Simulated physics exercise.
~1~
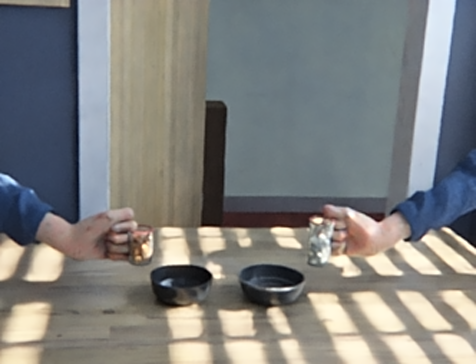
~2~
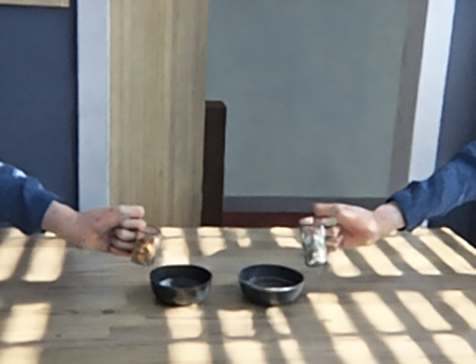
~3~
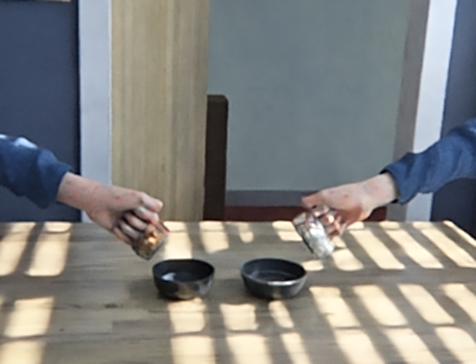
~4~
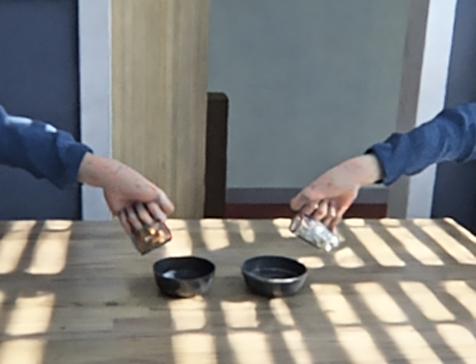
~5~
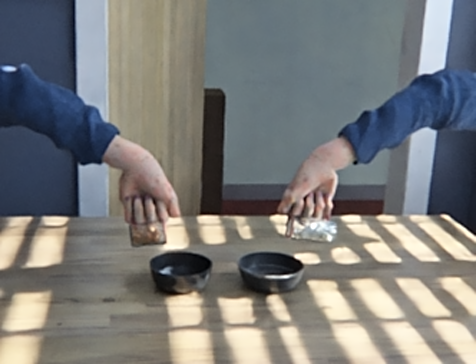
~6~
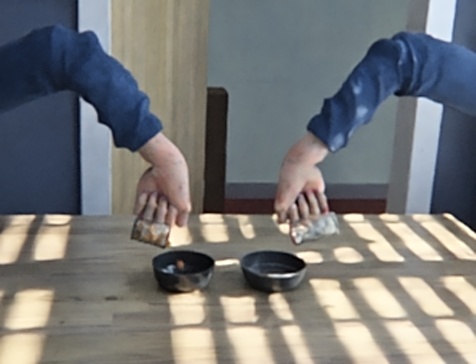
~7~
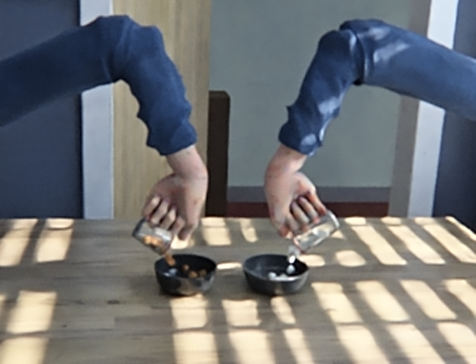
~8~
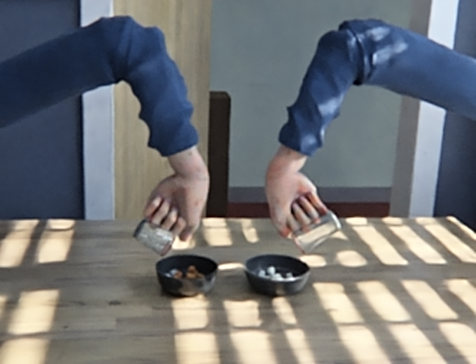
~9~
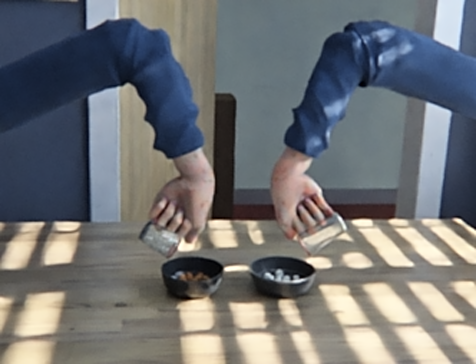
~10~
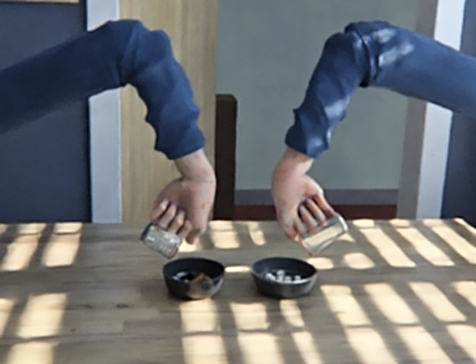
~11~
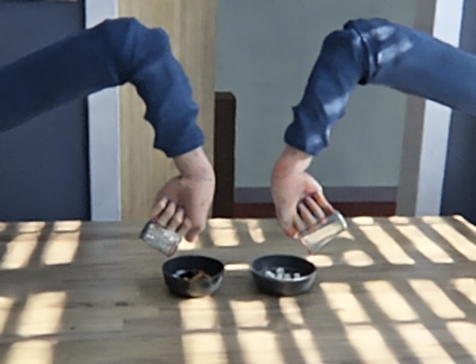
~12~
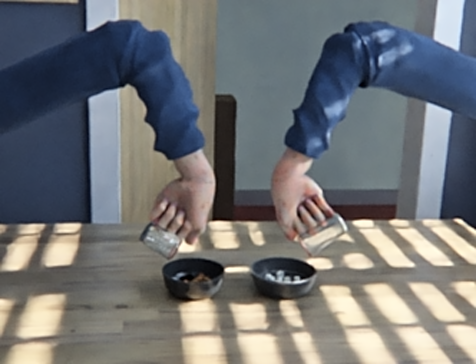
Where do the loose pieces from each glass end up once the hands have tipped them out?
The pieces from the left glass all end up in the left dish, and those from the right glass all end up in the right dish, with none on the table.
